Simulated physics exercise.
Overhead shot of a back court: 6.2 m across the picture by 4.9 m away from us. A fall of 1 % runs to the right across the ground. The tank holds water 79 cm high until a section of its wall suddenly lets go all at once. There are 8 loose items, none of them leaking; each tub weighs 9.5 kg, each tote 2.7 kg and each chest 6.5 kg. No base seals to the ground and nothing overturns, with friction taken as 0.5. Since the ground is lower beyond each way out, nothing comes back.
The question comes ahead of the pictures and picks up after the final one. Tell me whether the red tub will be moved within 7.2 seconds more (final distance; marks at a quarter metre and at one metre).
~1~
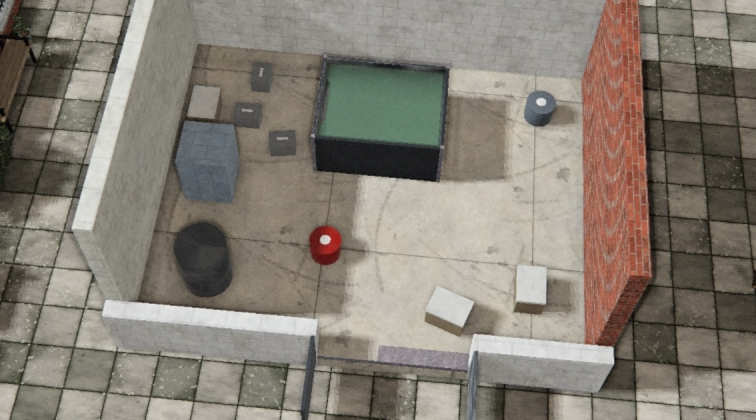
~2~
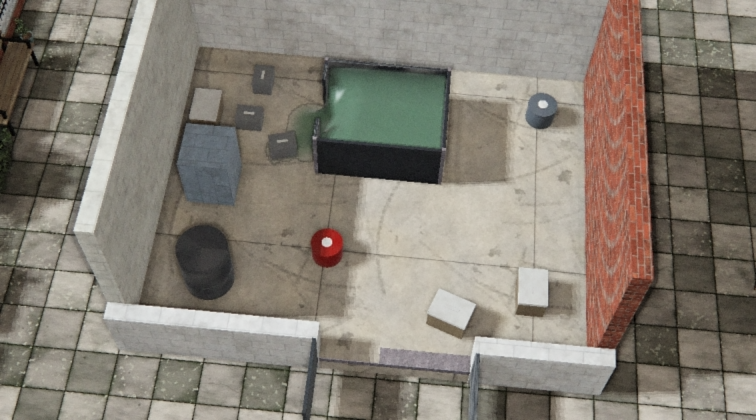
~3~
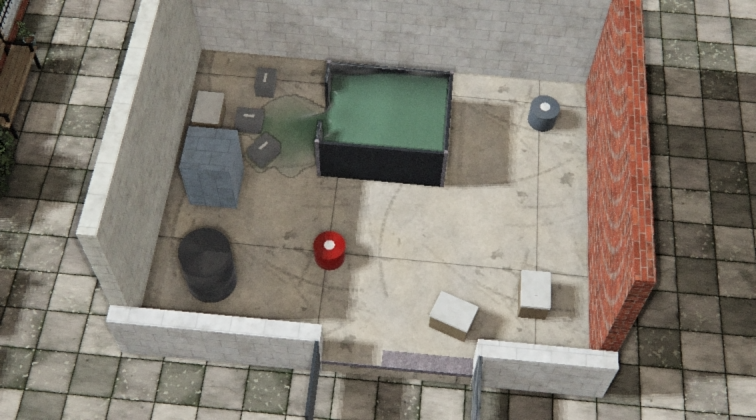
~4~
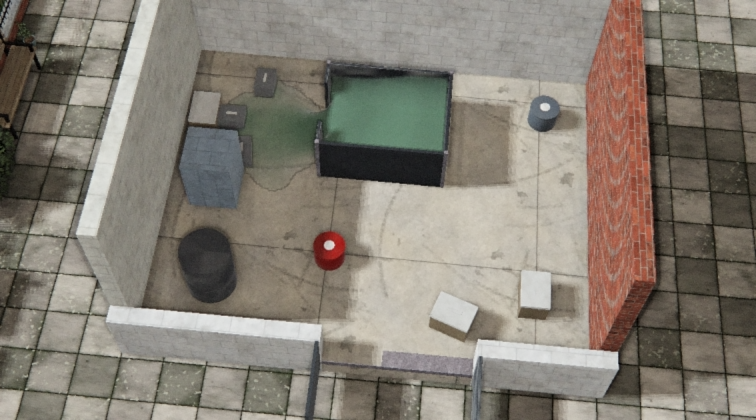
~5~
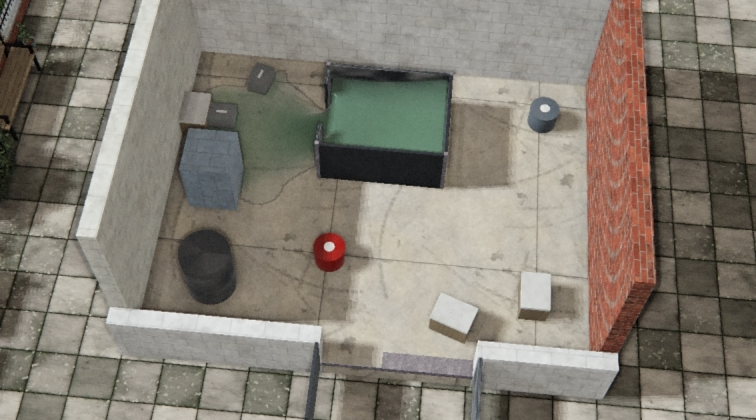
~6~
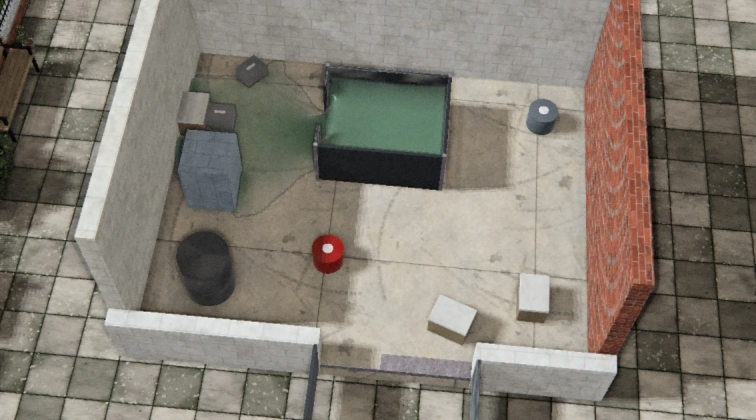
Prediction - the red tub does not really move.
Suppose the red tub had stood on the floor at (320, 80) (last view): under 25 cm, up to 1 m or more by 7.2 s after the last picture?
It goes a long way.
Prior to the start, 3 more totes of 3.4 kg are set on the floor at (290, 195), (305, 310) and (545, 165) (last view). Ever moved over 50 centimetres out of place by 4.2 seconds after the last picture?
Within it, beyond it, within it.
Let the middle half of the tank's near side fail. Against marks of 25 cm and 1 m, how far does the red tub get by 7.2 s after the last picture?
If that happened, the red tub winds up well away.
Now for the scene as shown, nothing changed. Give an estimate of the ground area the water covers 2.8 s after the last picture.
Close to 16 m2, I'd say.
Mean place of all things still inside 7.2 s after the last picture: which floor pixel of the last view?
They average out to somewhere around (404, 199).
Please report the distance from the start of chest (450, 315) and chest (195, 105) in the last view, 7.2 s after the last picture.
Respectively: 120 cm / 120 cm.
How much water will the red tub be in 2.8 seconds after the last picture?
About 1 cm.
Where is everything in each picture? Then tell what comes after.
The red tub at (325, 240) rests on the ground; 2.5 m2 under water; 0 of 8 have shifted, in the first picture.
The red tub at (327, 242), on the bottom; water covers 3.0 m2; 0 of 8 have shifted, in the second picture.
The red tub at (329, 245), on the bottom; 3.7 m2 under water; 1 of 8 have shifted, in the third picture.
The red tub at (329, 245) rests on the ground; 4.6 m2 under water; 3 of 8 have shifted, in the fourth picture.
The red tub at (329, 247) rests on the ground; water covers 5.6 m2; 4 of 8 have shifted, in the fifth picture.
The red tub at (328, 248), on the bottom; water covers 6.6 m2; 4 of 8 have shifted, in the sixth picture.
Then, 0.9 s after the last picture the red tub is near (328, 248), 0.0 m from its start, aground; 0 of 8 are out; 4 afloat.
Then, 2.8 s after the last picture the red tub is near (328, 248), 0.0 m from its start, aground; 0 of 8 are out; 4 afloat.
Then, 4.8 s after the last picture the red tub is near (328, 248), 0.0 m from its start, aground; 0 of 8 are out; 4 afloat.
Then, 7.2 s after the last picture the red tub is near (328, 248), 0.0 m from its start, aground; 0 of 8 are out; 7 afloat.
